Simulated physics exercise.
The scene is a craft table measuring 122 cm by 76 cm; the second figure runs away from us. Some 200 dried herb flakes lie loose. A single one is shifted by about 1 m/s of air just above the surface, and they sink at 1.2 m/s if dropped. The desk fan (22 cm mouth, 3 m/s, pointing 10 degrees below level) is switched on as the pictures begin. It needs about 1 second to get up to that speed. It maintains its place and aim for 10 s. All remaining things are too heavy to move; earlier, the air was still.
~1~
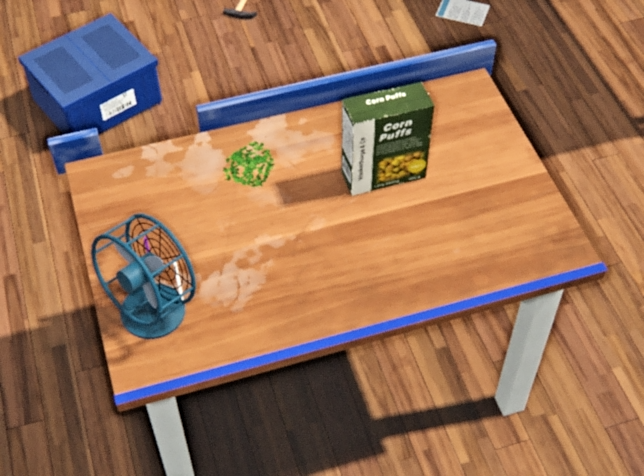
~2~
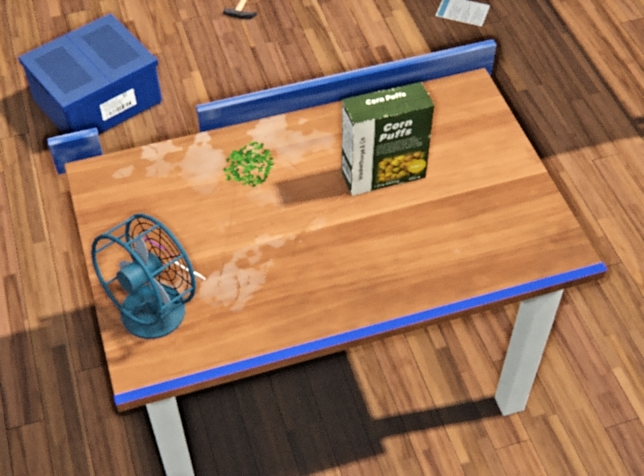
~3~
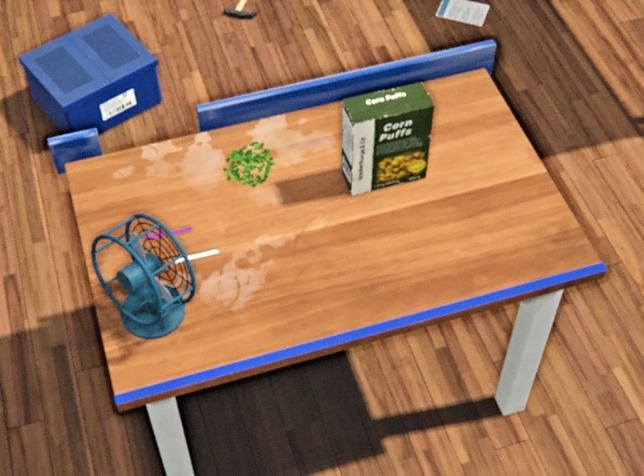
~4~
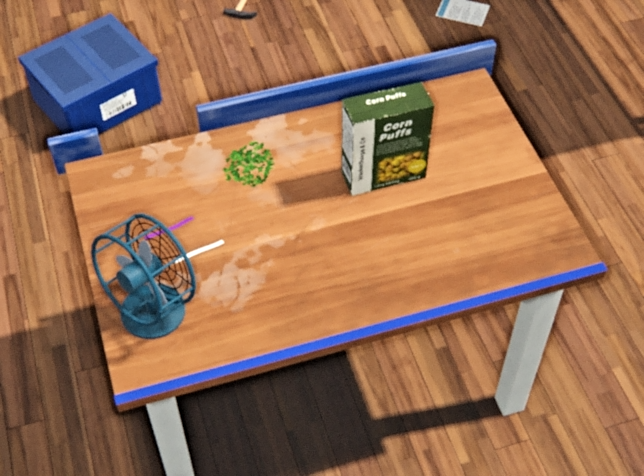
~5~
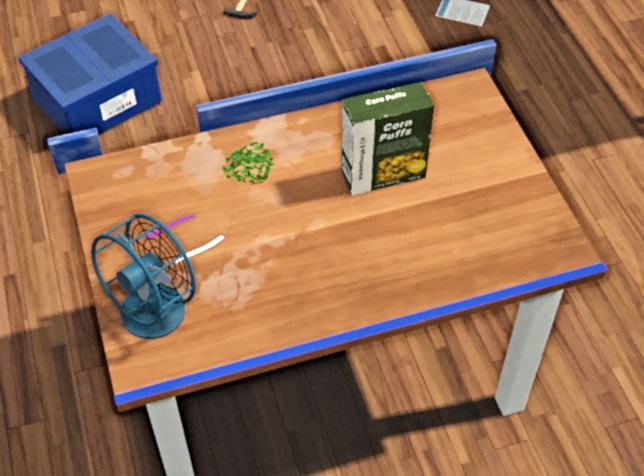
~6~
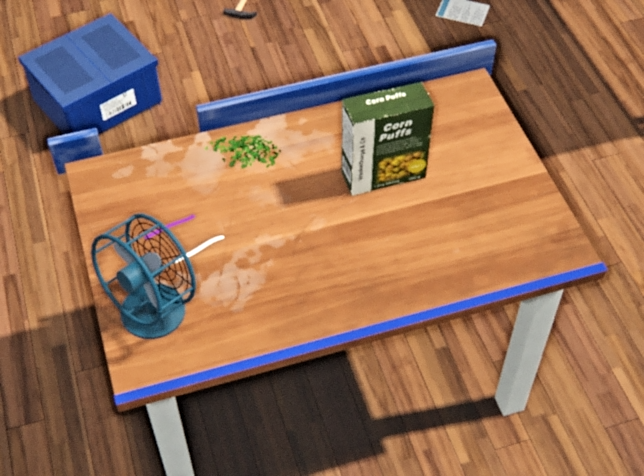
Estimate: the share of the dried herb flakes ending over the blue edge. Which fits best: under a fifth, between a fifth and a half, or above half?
The best fit is less than a fifth.
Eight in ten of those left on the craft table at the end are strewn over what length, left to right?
Around 20 centimetres from left to right.
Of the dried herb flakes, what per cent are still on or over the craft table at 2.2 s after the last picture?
About 90 per cent remain.
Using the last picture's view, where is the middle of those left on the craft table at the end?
Around (246, 122).
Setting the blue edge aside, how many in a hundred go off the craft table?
Close to 20 % of them.
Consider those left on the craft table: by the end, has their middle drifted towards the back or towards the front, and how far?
It drifted backwards, around 15 cm in all.
Then, 1.0 s after the last picture, 68 % are on the move or not yet settled, 0 % are over the blue edge; the middle of those still in play is near (254, 119).
Then, 2.2 s after the last picture, 62 % are on the move or not yet settled, 0 % are over the blue edge; the middle of those still in play is near (252, 121).
Then, 4.6 s after the last picture, 51 % are on the move or not yet settled, 0 % are over the blue edge; the middle of those still in play is near (248, 122).
Then, 9.1 s after the last picture, at the end, 0 % are over the blue edge; the middle of those still in play is near (246, 122).
